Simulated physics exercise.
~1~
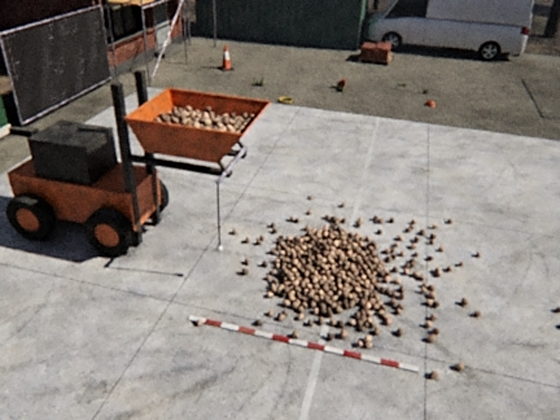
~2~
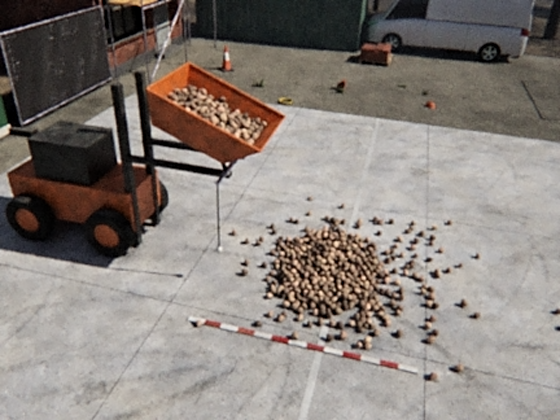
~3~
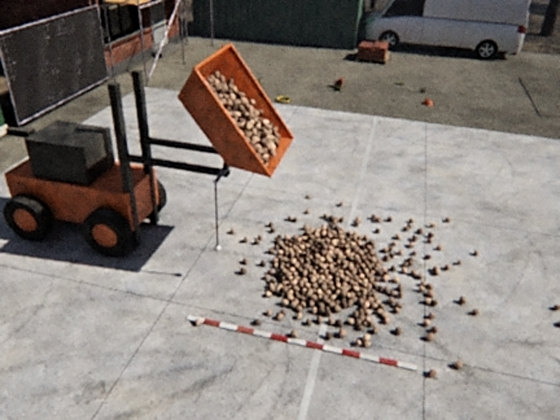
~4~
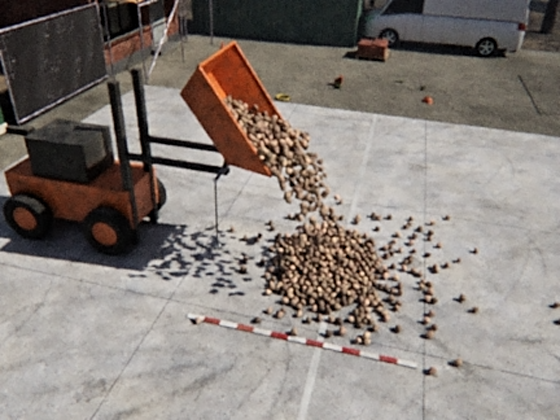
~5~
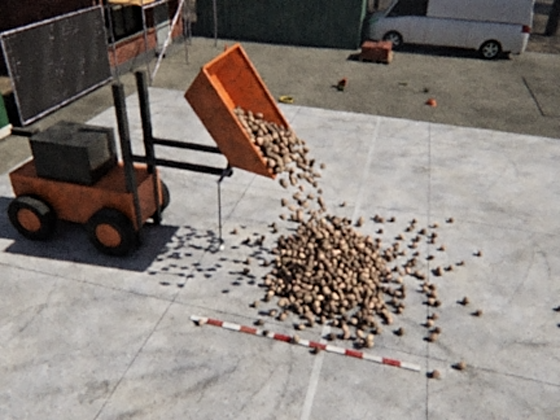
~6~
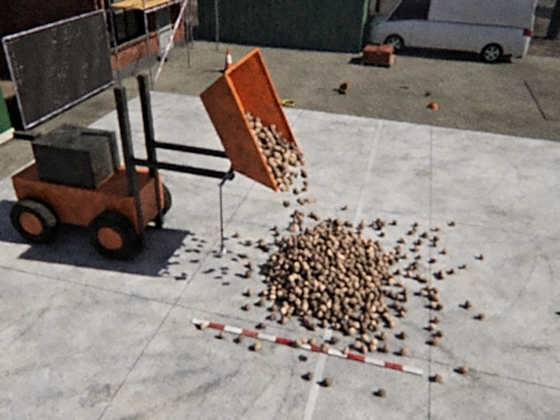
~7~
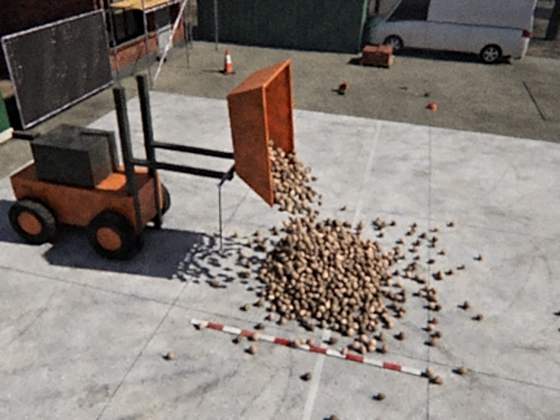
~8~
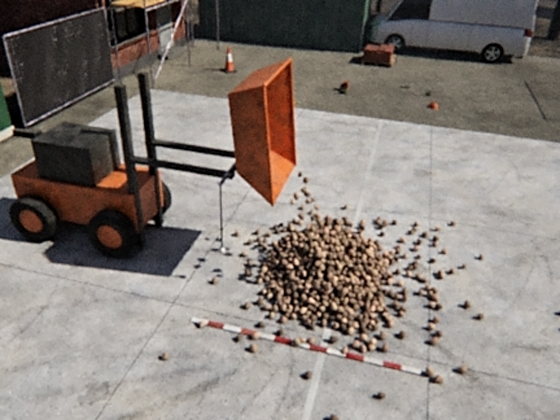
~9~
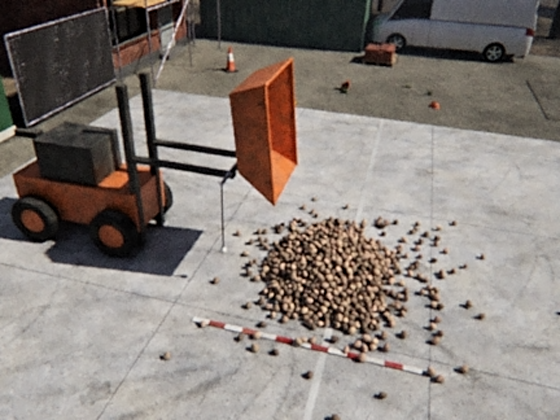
At first, an orange forklift on the left holds up a tipping skip loaded with smooth brown stones, beside a loose heap already lying on the pale paved ground behind a red and white striped staff. The skip tilts steeply to the right, and its load stays in for a moment. Then the stones pour over the lower edge onto the heap, and the flow thins. The skip tips further, almost upright, and the rest tumbles out, a few stones rolling past the staff. Finally the empty skip hangs still above a larger heap ringed by scattered stones.
